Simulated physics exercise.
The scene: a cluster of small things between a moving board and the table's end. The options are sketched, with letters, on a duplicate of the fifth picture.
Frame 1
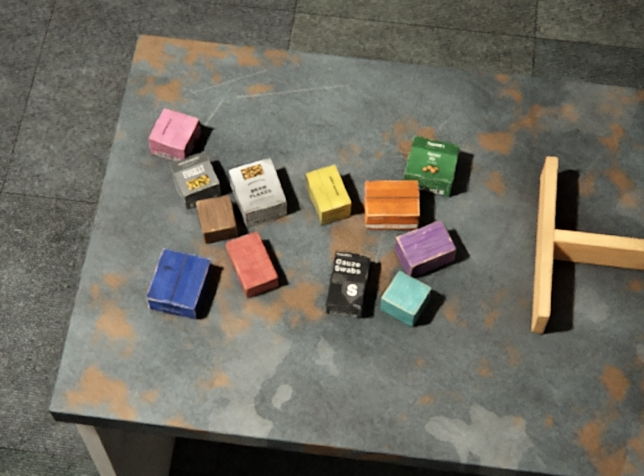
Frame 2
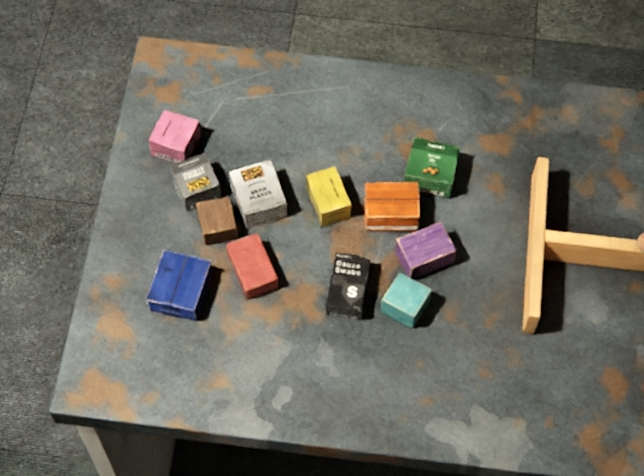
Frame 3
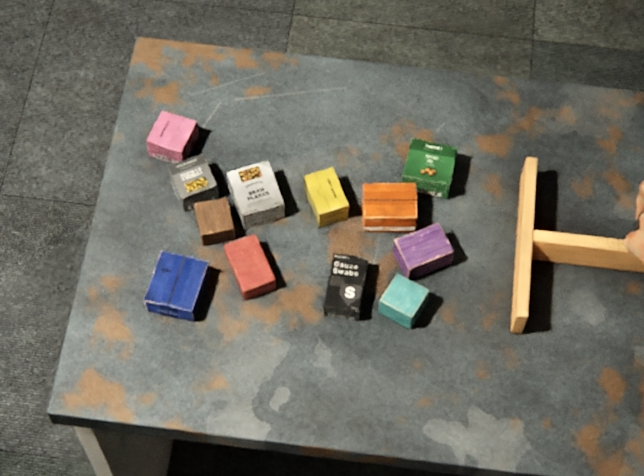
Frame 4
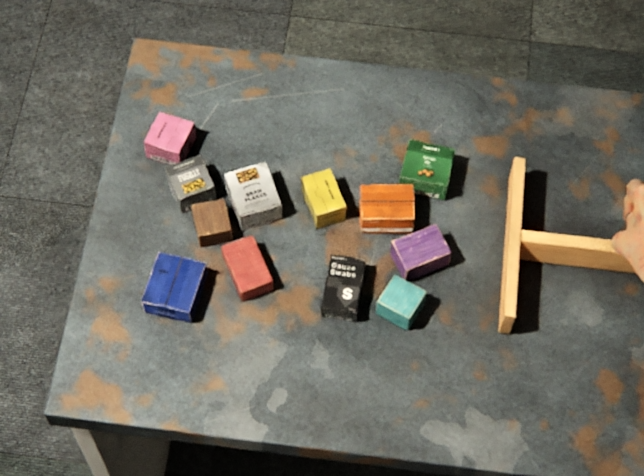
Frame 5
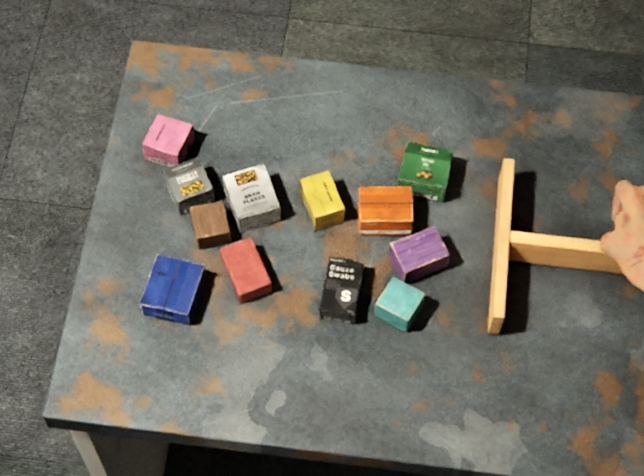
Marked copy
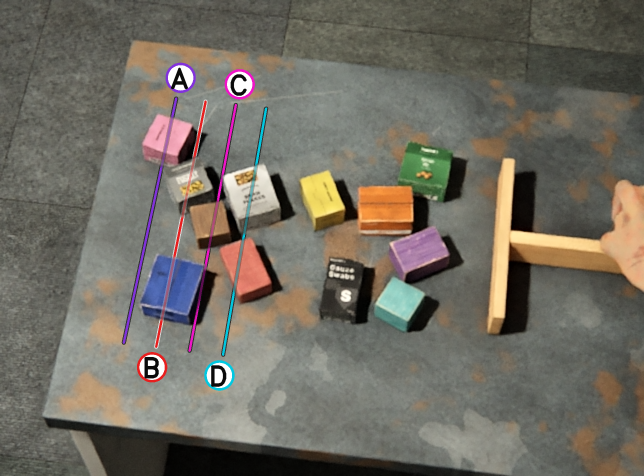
The video shows a cluster of small coloured boxes and blocks lying still on a mottled grey table while a T-shaped wooden board slides slowly leftward toward them, a hand coming into view gripping its handle at the right.
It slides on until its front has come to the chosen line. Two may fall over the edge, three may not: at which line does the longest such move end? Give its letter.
Line C.
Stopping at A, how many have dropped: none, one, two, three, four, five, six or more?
Six or more.
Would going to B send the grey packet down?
Yes.
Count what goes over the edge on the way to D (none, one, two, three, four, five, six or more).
The count is none.
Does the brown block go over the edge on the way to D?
By then, no.
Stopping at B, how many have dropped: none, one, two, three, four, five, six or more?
Three.
On the copy, A at (151, 214); B at (182, 218); C at (214, 222); D at (246, 225).
On C. First, board (400, 223); green box (377, 166); turquoise block (367, 304).
Then, board (296, 211); grey packet (147, 180); blue box (147, 290).
Finally, board (217, 202); grey packet over the edge; brown block (96, 218); one fallen.
By contrast, A drops six; B drops three; D is within the limit but short.
